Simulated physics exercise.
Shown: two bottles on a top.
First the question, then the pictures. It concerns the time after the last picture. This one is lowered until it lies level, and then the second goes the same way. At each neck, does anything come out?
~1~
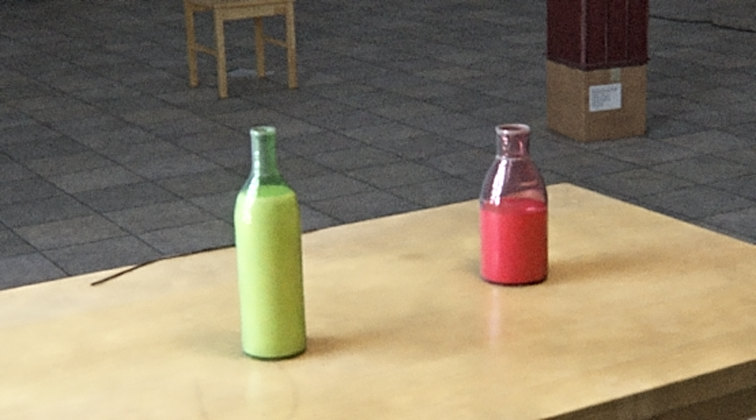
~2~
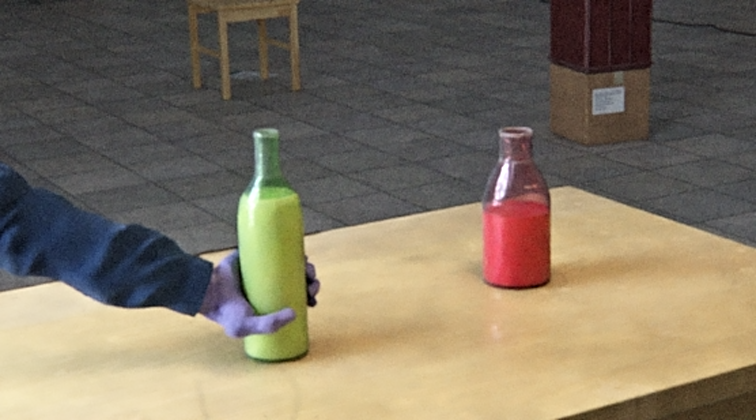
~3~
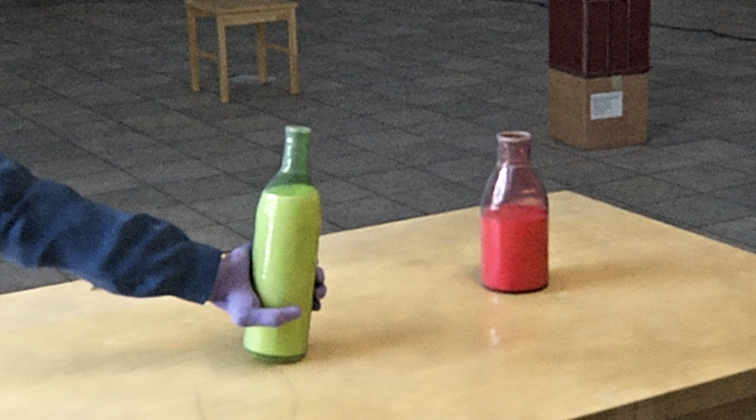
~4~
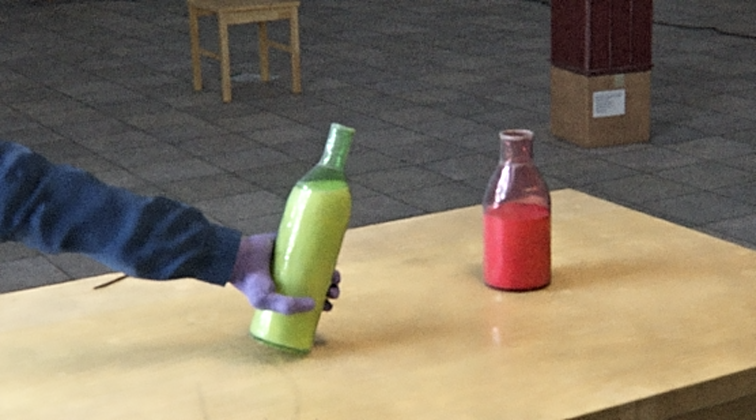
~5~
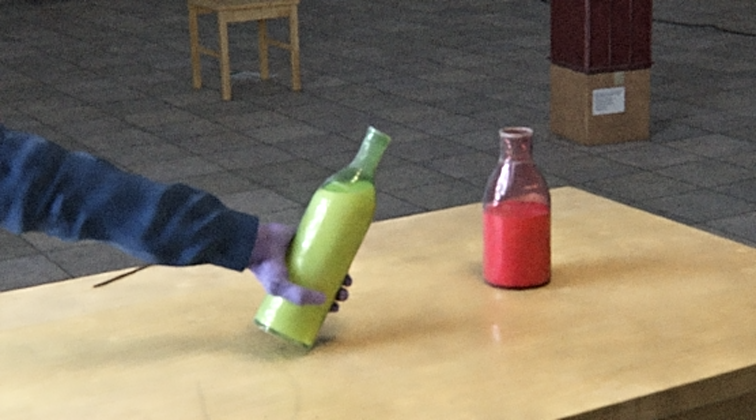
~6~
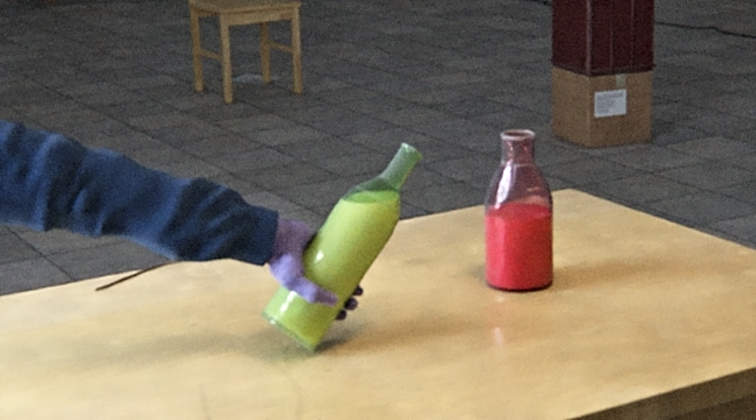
Left bottle: Yes; right bottle: Yes.
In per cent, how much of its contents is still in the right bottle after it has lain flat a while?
I make it 40 per cent.
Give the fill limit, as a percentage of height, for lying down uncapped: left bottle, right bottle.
Limits: Around 24 per cent and around 18 per cent.
Next, the left bottle is nearly down; left bottle, dry at the neck.
After that, the left bottle lies flat; left bottle, some has come out.
Finally, both lie flat; left bottle, some has come out; right bottle, some has come out.
